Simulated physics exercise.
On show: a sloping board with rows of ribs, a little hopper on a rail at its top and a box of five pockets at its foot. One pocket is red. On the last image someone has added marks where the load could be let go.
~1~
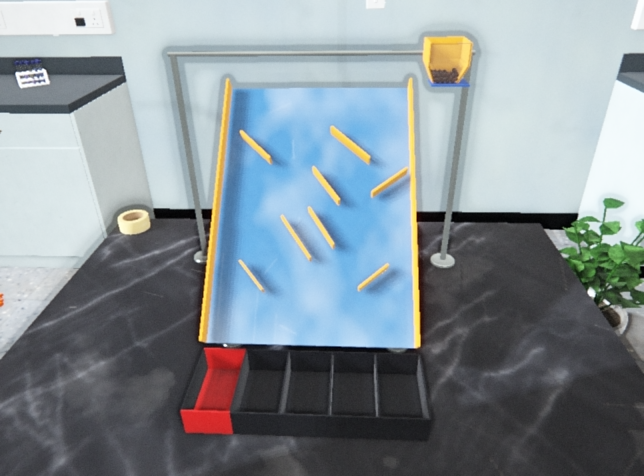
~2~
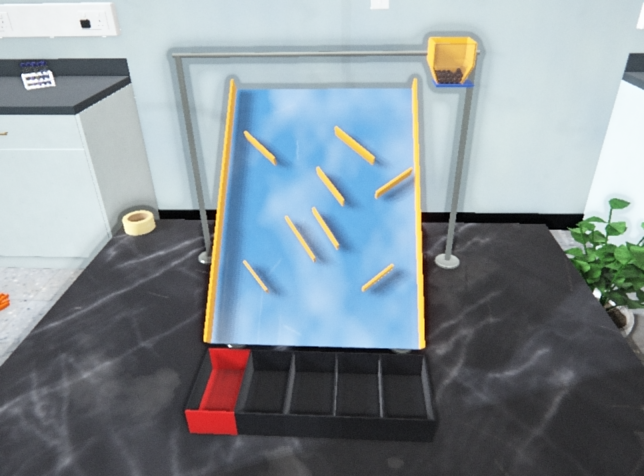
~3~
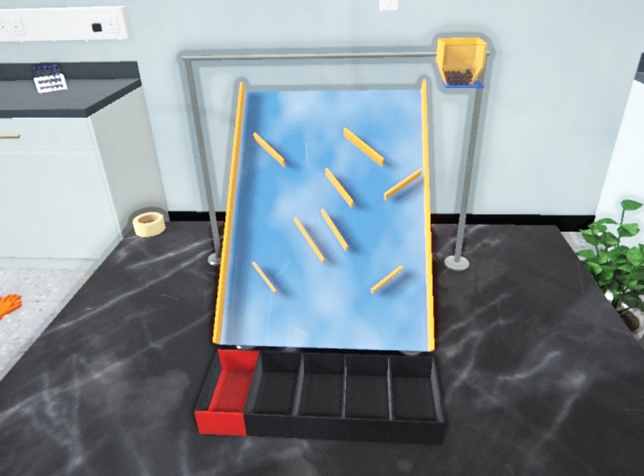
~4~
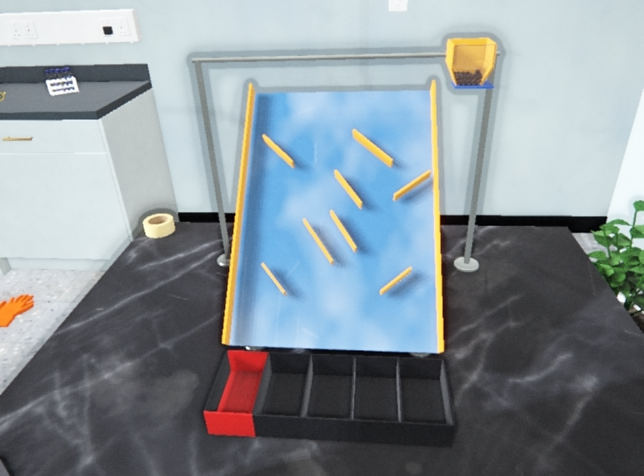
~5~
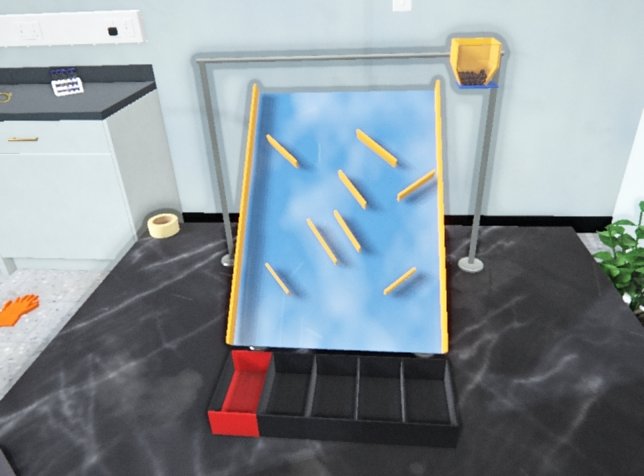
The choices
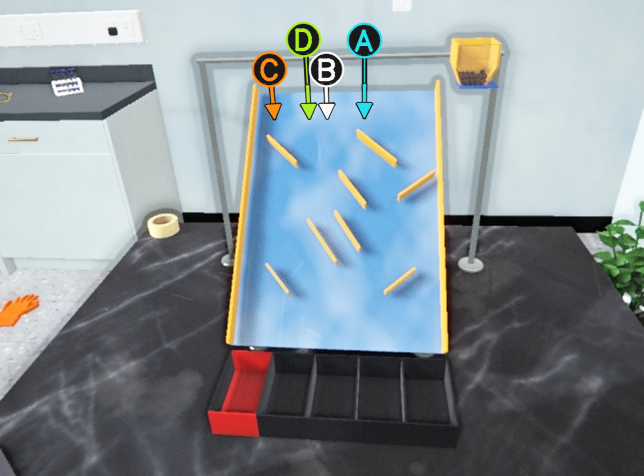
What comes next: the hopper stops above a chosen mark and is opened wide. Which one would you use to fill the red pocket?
C.
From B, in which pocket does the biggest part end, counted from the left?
The fourth.
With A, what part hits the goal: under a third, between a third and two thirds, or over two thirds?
Mark A gives under a third.
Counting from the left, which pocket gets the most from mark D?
It is the fourth one.
On the marked copy, mark A meets the board at (364, 112); mark B meets the board at (327, 113); mark C meets the board at (273, 113); mark D meets the board at (309, 113).
For mark A, a small share in the red pocket, the bulk in other pockets, a small share outside the box.
For mark B, only a few in the red pocket, the bulk in other pockets, a small share outside the box.
For mark C, close to a third in the red pocket, close to half in other pockets, close to a quarter outside the box.
For mark D, only a few in the red pocket, the bulk in other pockets, a small share outside the box.
